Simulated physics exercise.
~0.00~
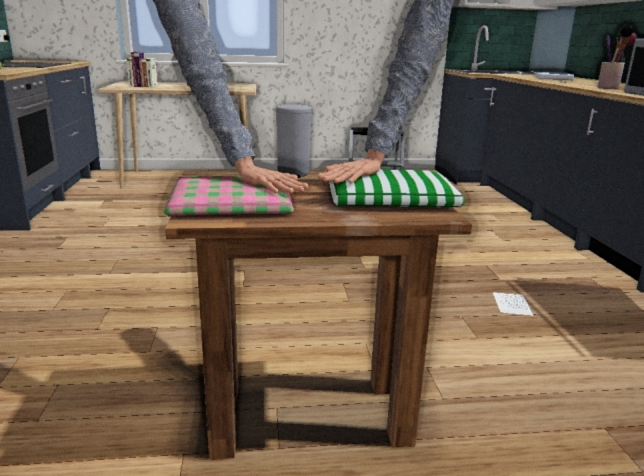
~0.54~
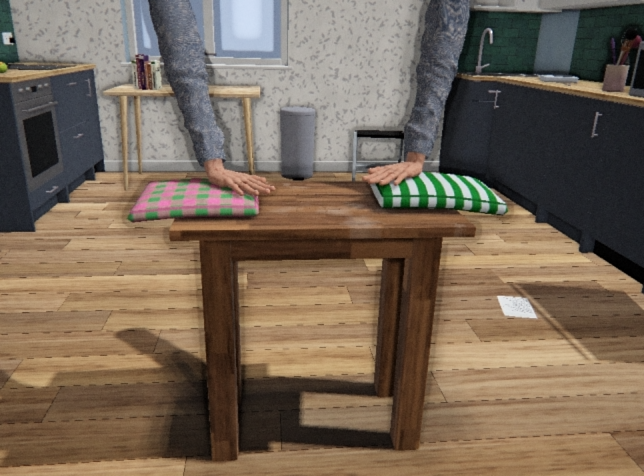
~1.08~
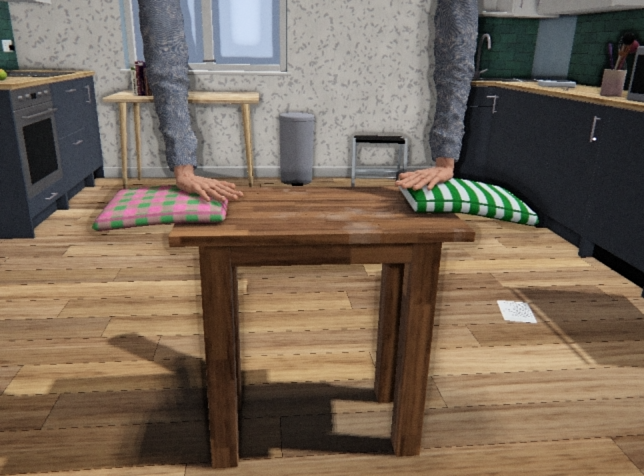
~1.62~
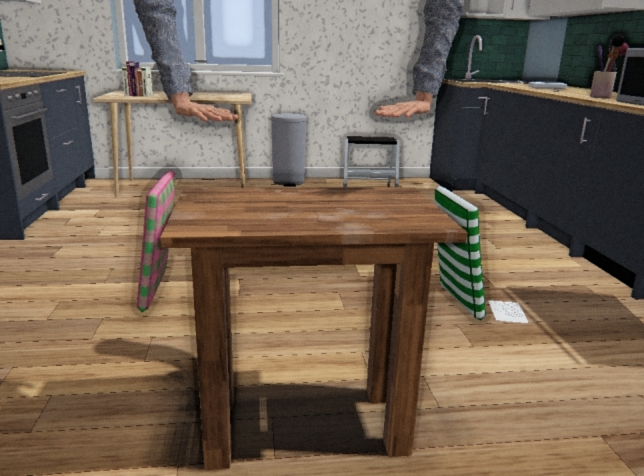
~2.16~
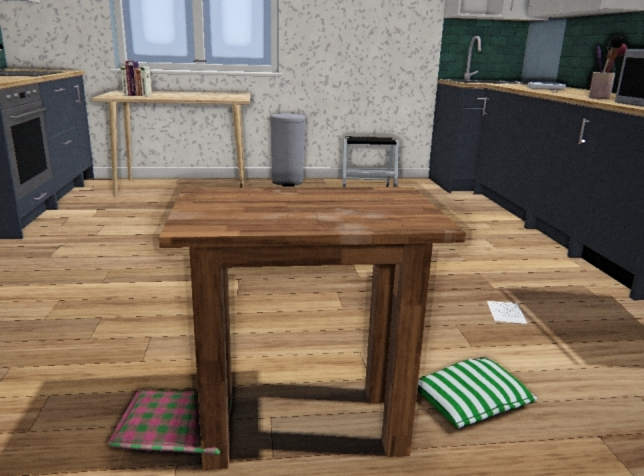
The video shows two hands on a wooden table in a kitchen, sliding a pink and green checked pad left and a green and white striped one right. Both tip over opposite edges as the hands lift away, then fall and end up on the floor.
